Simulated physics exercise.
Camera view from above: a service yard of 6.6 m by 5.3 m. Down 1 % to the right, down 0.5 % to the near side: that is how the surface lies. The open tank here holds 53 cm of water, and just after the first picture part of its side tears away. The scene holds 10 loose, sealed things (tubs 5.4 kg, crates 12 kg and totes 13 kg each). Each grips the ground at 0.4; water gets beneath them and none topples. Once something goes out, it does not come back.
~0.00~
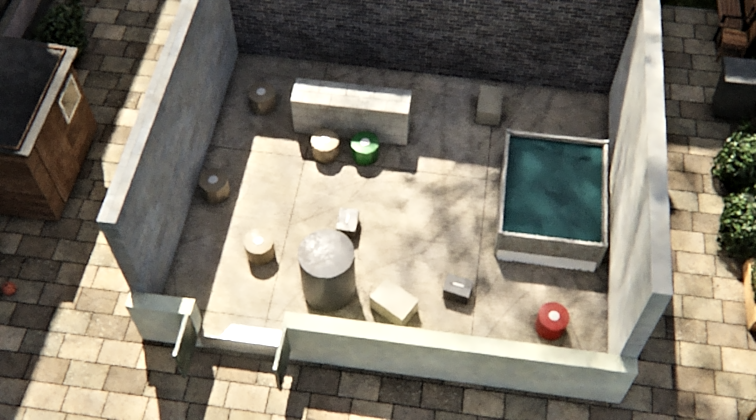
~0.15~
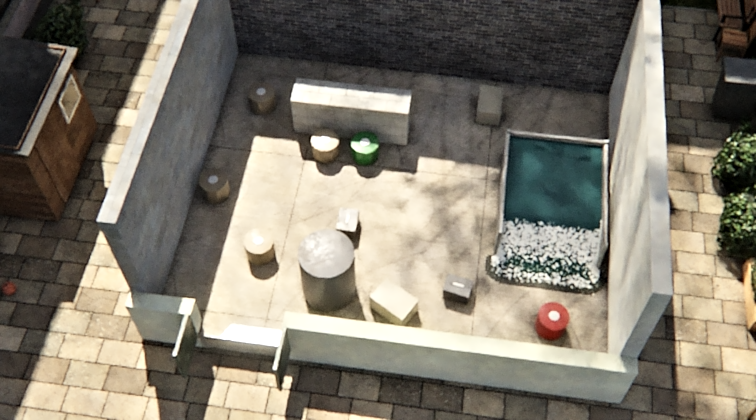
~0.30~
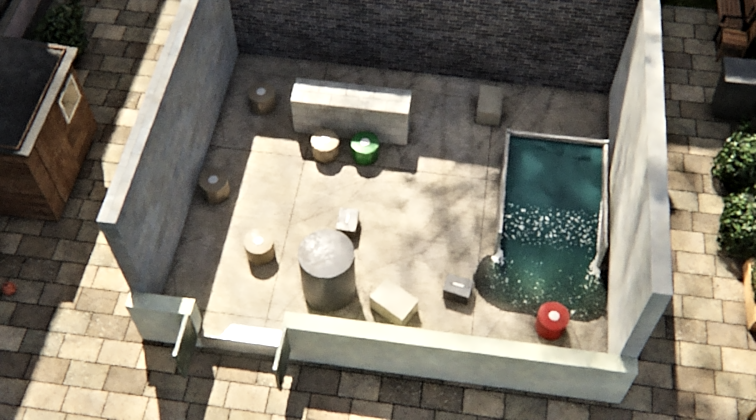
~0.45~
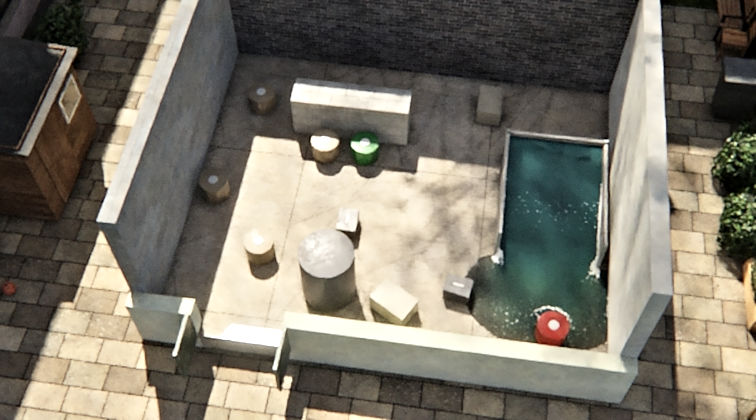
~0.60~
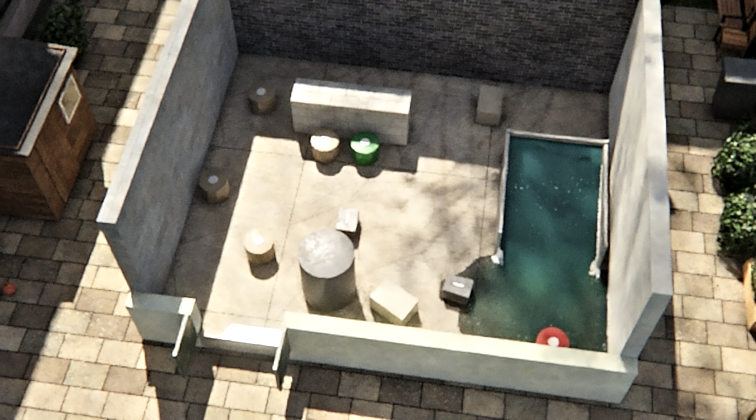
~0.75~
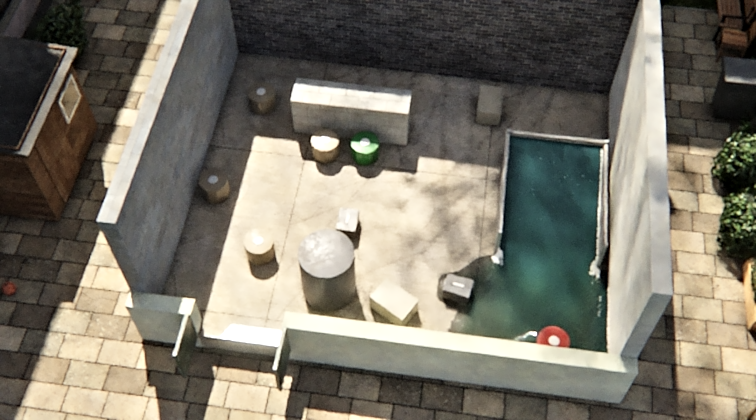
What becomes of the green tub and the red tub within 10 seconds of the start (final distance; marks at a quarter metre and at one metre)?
In the end the green tub ends a long way off. The red tub ends a long way off.
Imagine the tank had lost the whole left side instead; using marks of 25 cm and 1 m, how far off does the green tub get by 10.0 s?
Well, the green tub goes a long way then.
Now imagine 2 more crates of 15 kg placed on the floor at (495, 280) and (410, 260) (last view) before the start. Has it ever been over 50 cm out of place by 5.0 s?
First far enough, second far enough.
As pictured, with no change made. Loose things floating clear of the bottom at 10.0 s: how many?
The count is 3.
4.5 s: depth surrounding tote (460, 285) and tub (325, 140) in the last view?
Close to 7 and 3 centimetres.
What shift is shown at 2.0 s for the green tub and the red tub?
Shifts: Around 0 and 30 cm.
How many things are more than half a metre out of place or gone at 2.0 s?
Tally: 0.
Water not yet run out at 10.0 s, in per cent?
Roughly 94 percent.
After 2.0 s the green tub is near (365, 142), 0.0 m from its start, aground; the red tub is near (538, 309), 0.3 m from its start, afloat; 0 of 10 are out; 1 afloat.
After 4.5 s the green tub is near (356, 136), 0.2 m from its start, afloat; the red tub is near (349, 216), 3.4 m from its start, afloat; 0 of 10 are out; 3 afloat.
After 7.0 s the green tub is near (275, 152), 1.5 m from its start, afloat; the red tub is near (259, 224), 4.6 m from its start, afloat; 0 of 10 are out; 5 afloat.
After 10.0 s the green tub is near (278, 212), 1.9 m from its start, afloat; the red tub is near (242, 310), 4.5 m from its start, afloat; 1 of 10 are out; 3 afloat.
